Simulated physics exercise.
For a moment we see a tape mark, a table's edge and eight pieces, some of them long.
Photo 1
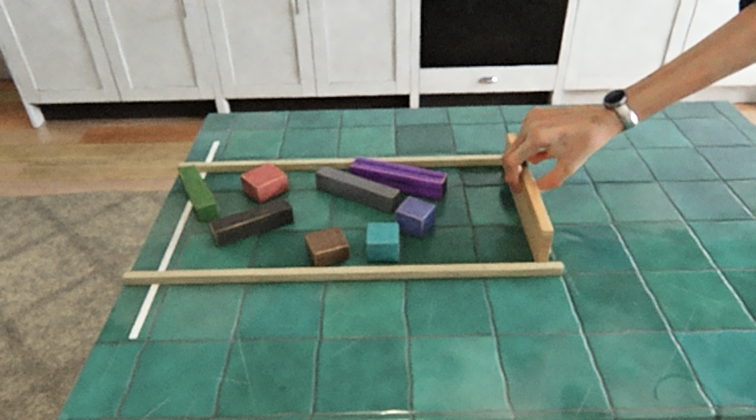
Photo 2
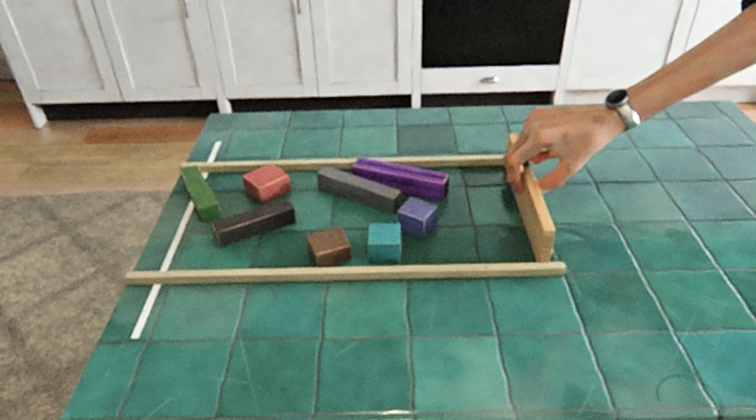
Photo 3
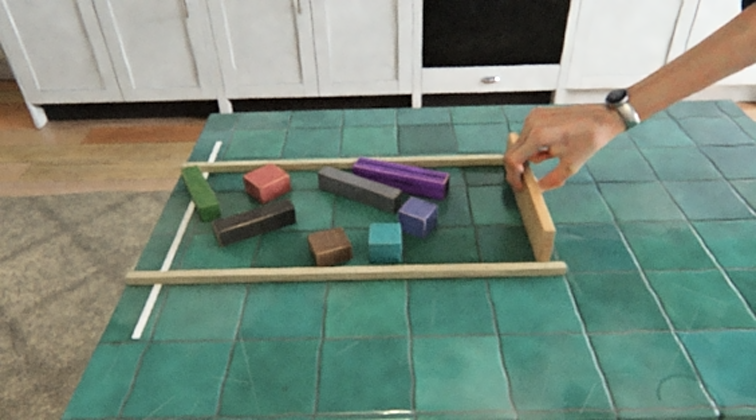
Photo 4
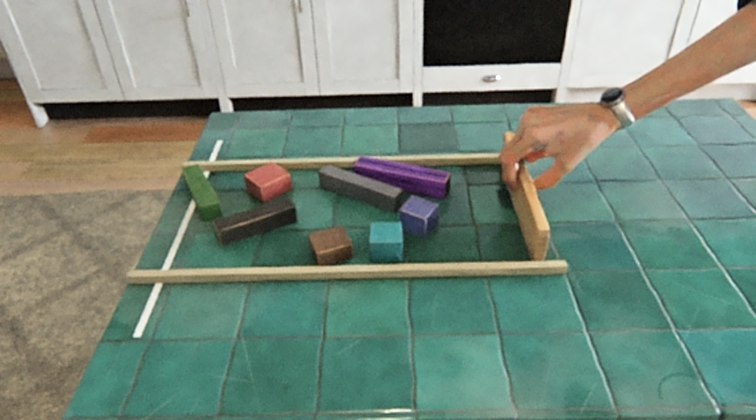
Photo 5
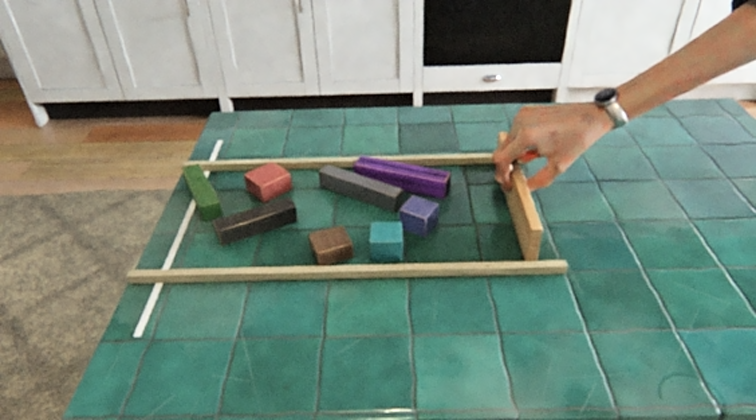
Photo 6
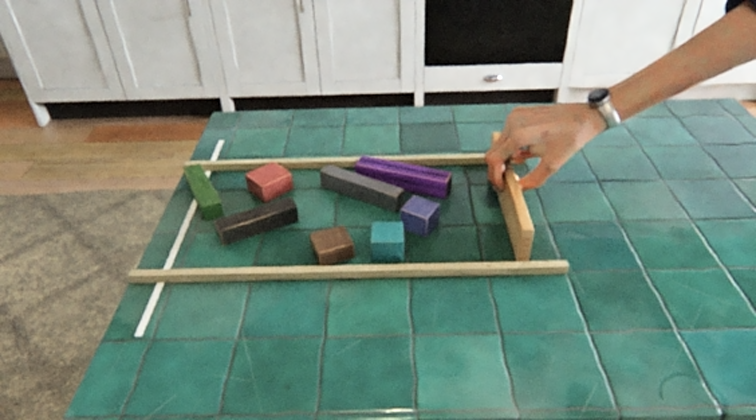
A hand slid an upright wooden board slightly to the left between two wooden strips on a green tiled table, while the eight colored blocks and bars lying ahead of it barely moved.
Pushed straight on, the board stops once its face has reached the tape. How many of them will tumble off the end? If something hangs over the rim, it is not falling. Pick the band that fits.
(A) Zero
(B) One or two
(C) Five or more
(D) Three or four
Option C: Five or more.
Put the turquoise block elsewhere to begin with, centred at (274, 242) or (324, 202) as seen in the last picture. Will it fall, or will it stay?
In order, falls away; falls away.
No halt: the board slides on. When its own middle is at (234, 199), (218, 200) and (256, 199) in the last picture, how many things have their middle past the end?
Taking the places in turn, the counts are 2, 2 and 1.
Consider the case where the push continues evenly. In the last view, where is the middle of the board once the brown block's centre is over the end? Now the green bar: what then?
Its middle is about (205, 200) and about (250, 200).
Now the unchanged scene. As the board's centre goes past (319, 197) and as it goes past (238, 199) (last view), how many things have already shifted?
Moved so far: 7, then 8.
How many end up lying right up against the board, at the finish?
It's 2 of them.
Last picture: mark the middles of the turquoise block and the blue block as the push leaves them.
Around (154, 248) and around (163, 227).
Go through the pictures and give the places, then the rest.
In the first frame, green bar (198, 192); black bar (253, 222); red block (265, 183); board (525, 194); tape (183, 219).
In the second frame, black bar (254, 222); turquoise block (385, 243).
In the third frame, red block (267, 183); blue block (418, 218).
In the fourth frame, green bar (201, 191); purple stick (401, 177).
In the fifth frame, black bar (256, 221); brown block (331, 246).
In the sixth frame, green bar (203, 191); black bar (257, 221); red block (270, 182); board (508, 193); tape (189, 218).
Soon after, none off yet; green bar at rest near (203, 191); black bar at rest near (257, 221); red block at rest near (270, 182).
Then, none off yet; green bar moving near (198, 192); black bar at rest near (257, 221); red block moved about its own width near (229, 181).
Further on, none off yet; green bar tipped a little near (161, 204); black bar moved about its own width near (187, 224); red block tipped well over near (154, 196).
By the end, the number that fall off is five or more; fallen, purple stick, grey bar, brown block, red block, black bar and green bar.
